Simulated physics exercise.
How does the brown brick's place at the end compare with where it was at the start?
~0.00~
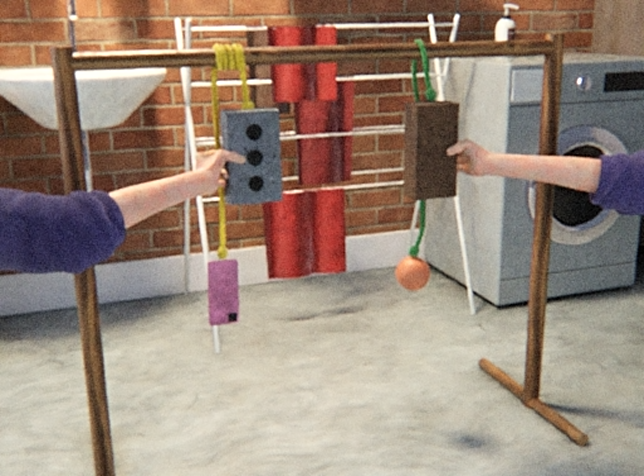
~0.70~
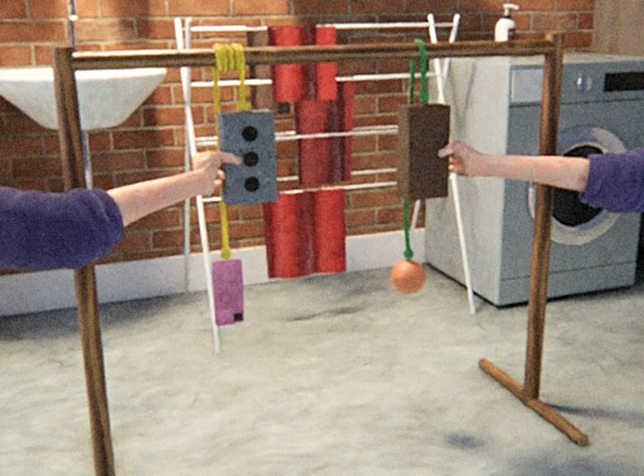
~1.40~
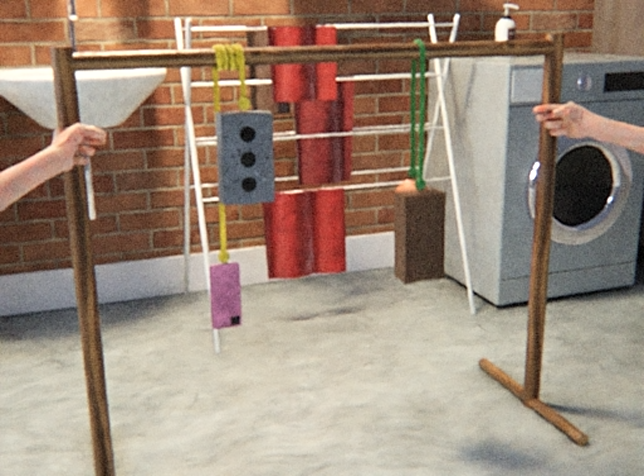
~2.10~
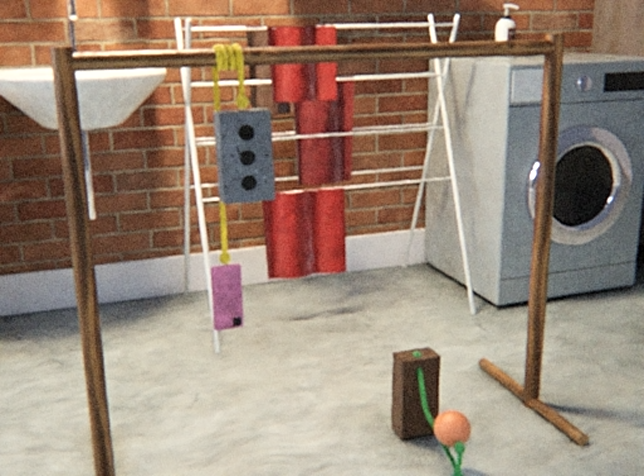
At the start the brick was held up just below the rail by a hand on the right, and at the end it stood on the floor below, near the foot of the right post.
